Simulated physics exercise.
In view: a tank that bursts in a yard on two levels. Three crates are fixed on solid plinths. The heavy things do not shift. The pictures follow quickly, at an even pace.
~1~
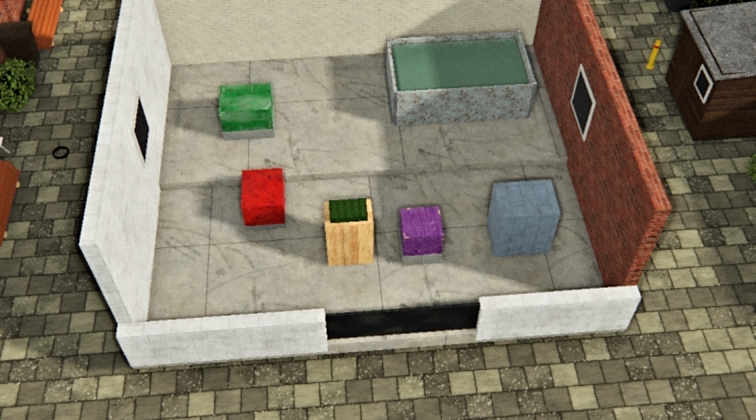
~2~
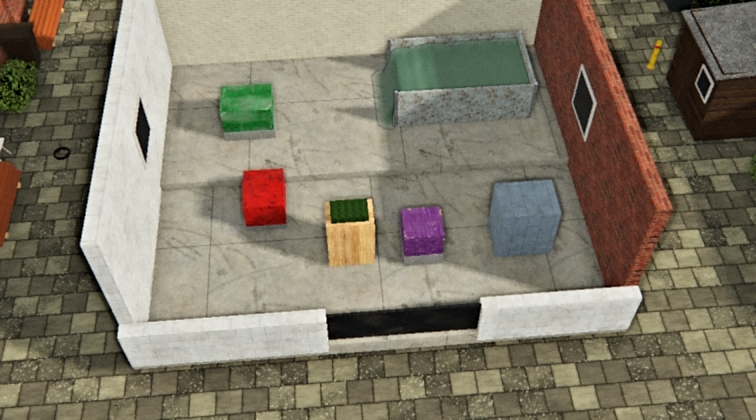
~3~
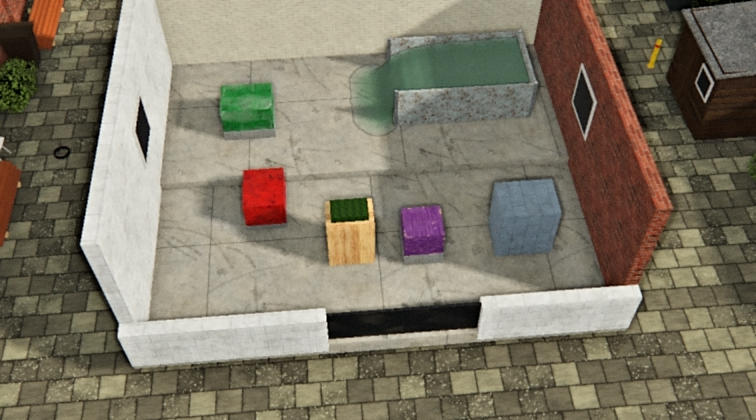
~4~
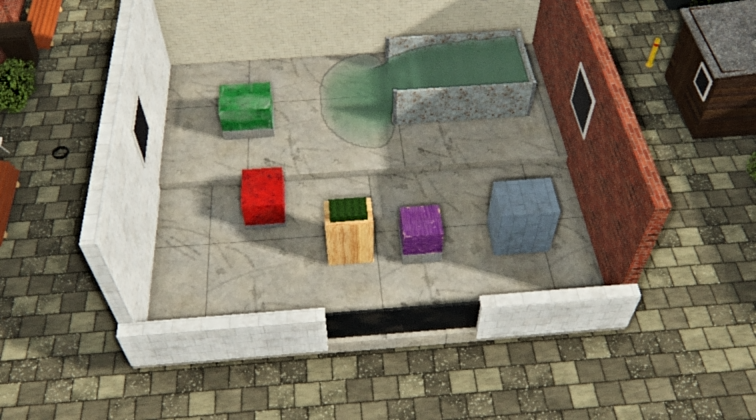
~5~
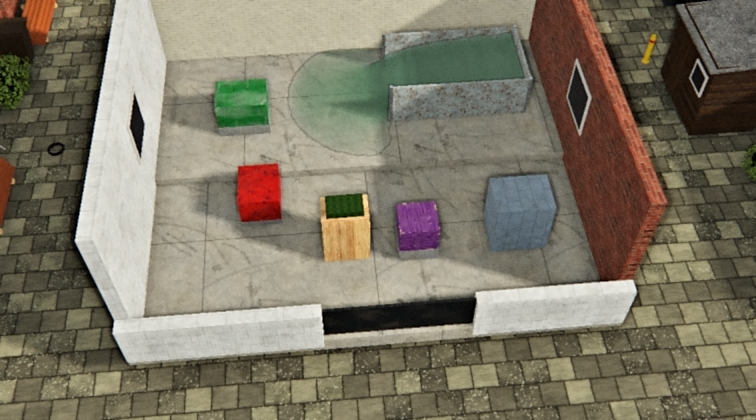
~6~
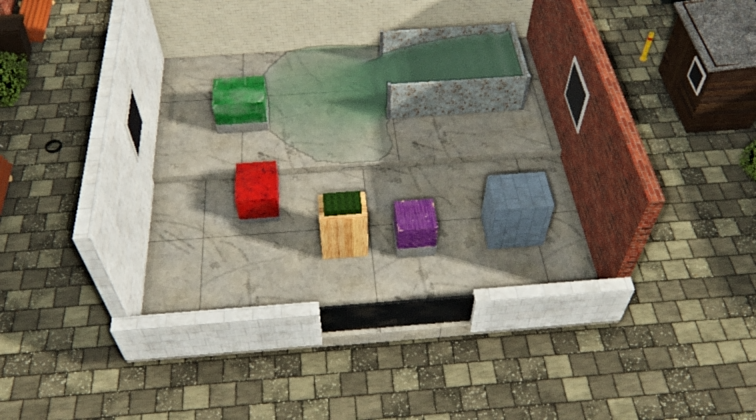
In this clip, a stone-sided water tank in a walled yard opens at its left end, and greenish water pours out, fanning leftward across the paved floor to a green block, while the other coloured blocks stay still.
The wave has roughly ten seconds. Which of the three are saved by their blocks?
The red crate is soaked; the green crate is soaked; the purple crate keeps dry.
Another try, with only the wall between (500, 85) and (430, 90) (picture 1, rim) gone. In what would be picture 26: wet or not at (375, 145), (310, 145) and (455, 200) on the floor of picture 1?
One after the other: Dry, no water, awash.
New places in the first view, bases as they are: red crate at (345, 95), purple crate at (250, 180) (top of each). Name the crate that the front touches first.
That is the red one.
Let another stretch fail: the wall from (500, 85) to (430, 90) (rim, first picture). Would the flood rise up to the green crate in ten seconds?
In short: Green keeps dry.
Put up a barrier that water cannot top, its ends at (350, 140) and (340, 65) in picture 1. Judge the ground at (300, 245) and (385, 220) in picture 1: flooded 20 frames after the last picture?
In turn: Covered, wet.
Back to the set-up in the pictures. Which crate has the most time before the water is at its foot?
That is the purple one.
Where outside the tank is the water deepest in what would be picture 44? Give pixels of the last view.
Roughly at (141, 329).
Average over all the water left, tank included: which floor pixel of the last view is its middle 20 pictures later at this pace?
I would point to (282, 121).
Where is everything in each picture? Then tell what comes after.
The first picture shows the water tank at (459, 65) is whole and still.
In the second picture, water pours out at (394, 87) and has run to (392, 128).
In the third picture, the front is at (369, 131), out from the gap at (394, 88).
In the fourth picture, water pours out at (392, 89) and has run to (337, 132).
In the fifth picture, water pours out at (389, 86) and has run to (292, 89).
In the sixth picture, water pours out at (386, 83) and has run to a hidden place.
A moment on, water covers 30 % of the floor; the red crate water round its plinth, the green crate water round its plinth, the purple crate not reached.
Next, water covers 40 % of the floor; the red crate water round its plinth, the green crate water round its plinth, the purple crate not reached.
Then, water covers 50 % of the floor; the red crate water round its plinth, the green crate water round its plinth, the purple crate not reached.
Later, water covers 70 % of the floor; the red crate water round its plinth, the green crate water round its plinth, the purple crate water round its plinth.
In the end, water covers 90 % of the floor; the red crate was topped, the green crate was topped, the purple crate stayed above the water.
